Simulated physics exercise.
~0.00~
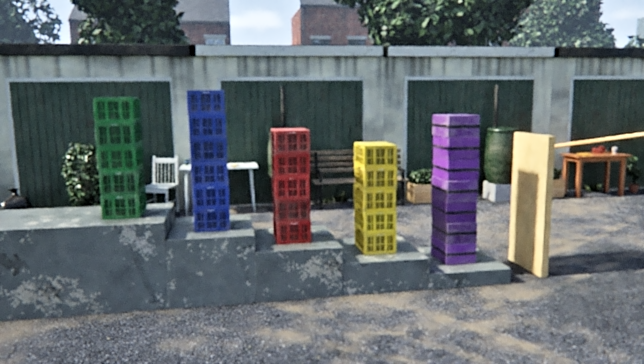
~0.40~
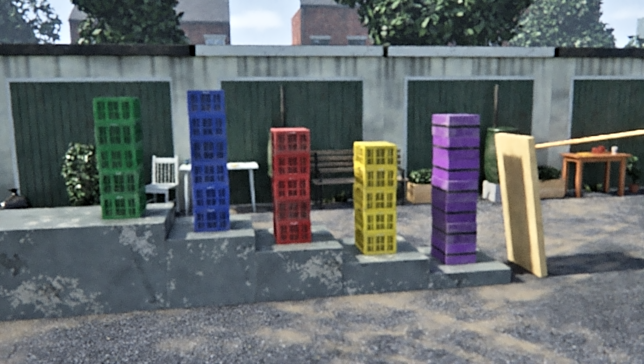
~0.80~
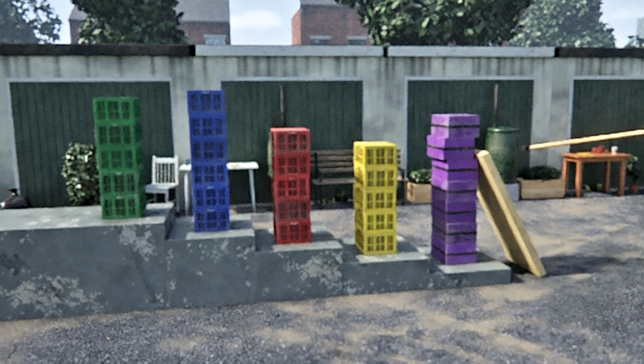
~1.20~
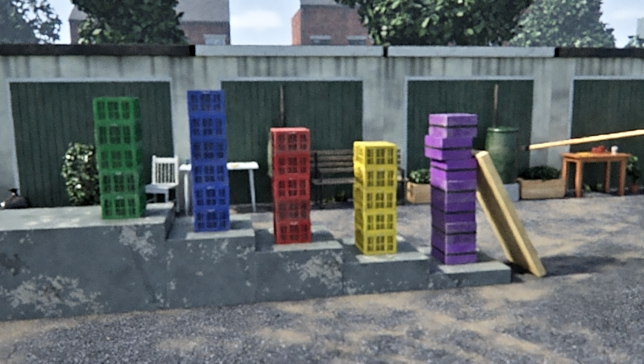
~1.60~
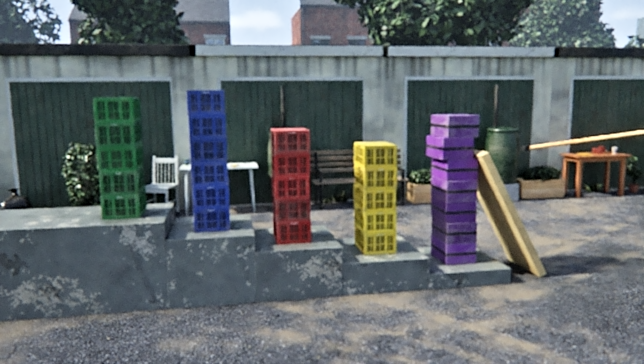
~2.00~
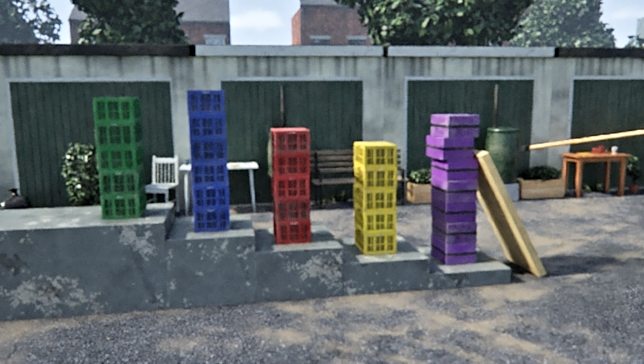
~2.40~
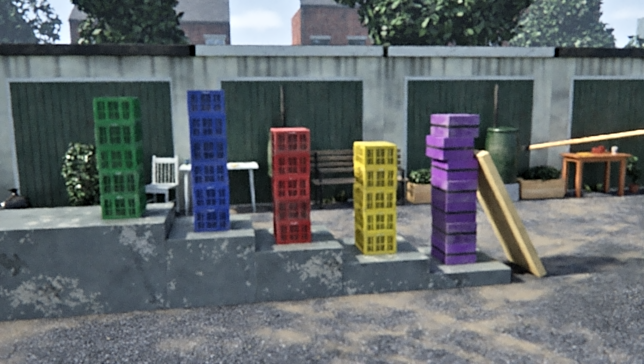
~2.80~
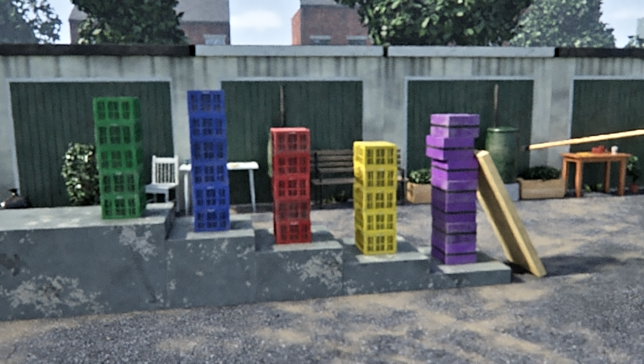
A wooden board tips left and rests against the purple crates, but every stack stays standing.
